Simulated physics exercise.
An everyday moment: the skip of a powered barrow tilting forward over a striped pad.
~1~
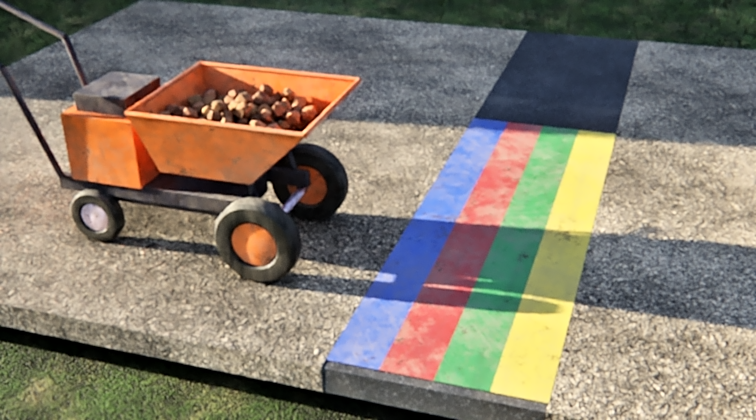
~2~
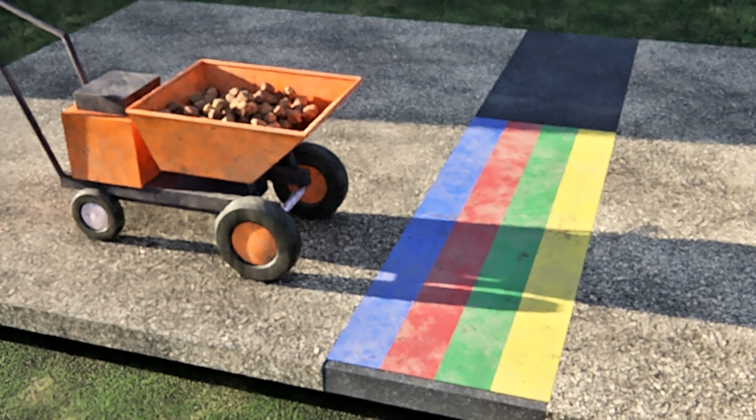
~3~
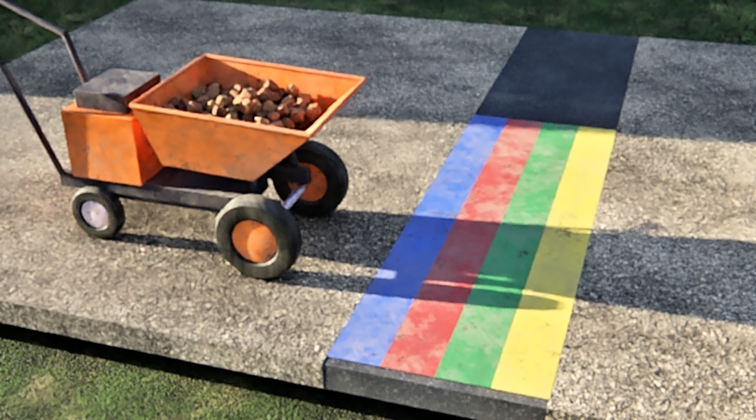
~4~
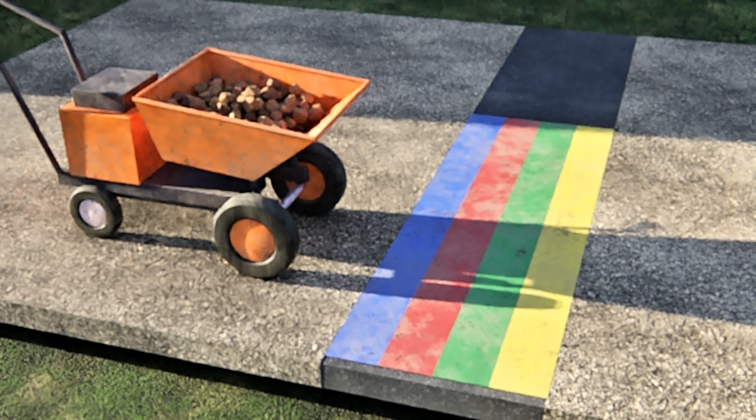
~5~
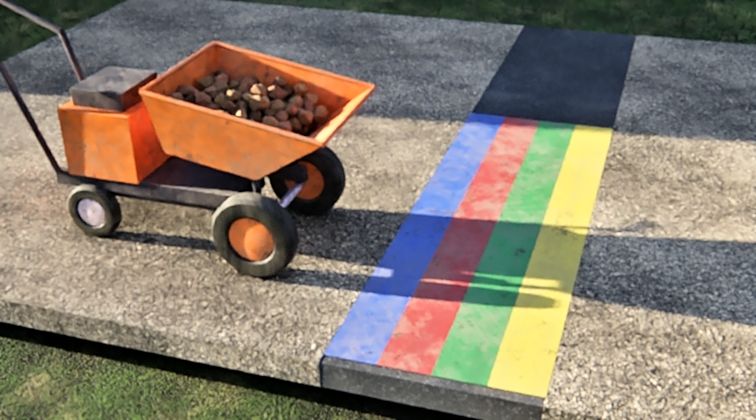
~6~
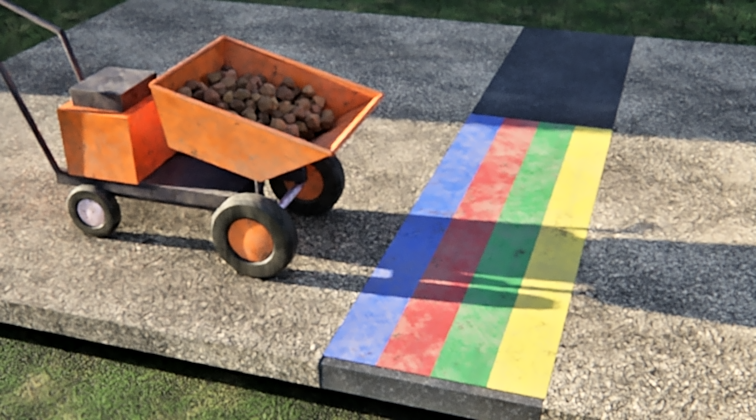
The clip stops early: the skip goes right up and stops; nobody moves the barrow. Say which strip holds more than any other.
The red one gets the largest share.
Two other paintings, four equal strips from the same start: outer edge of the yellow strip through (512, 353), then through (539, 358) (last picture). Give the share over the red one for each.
About 30 and 30 per cent.
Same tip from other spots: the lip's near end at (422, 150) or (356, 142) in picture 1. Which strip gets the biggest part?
First the strip in yellow, then the strip in green.
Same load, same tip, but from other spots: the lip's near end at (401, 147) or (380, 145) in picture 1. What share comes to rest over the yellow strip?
The first gives 40 %, the second 30 %.
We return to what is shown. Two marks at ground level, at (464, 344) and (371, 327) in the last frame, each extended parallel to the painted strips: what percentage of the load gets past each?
Roughly 10 per cent, and 70 per cent.
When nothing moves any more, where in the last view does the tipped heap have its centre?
Around (456, 262).
Soon, skip tipped steeply; all in the skip.
A while on, skip tipped right over; about two thirds in the skip; a small part over the blue strip; about a quarter over the red strip; a stray few over the green strip.
Towards the end, skip tipped right over; about a quarter in the skip; a small part over the blue strip; about a third over the red strip; about a quarter over the green strip; a small part over the yellow strip; a stray few off the paint.
Finally, skip tipped right over; about a quarter in the skip; a small part over the blue strip; about a third over the red strip; about a quarter over the green strip; a small part over the yellow strip; a stray few off the paint.
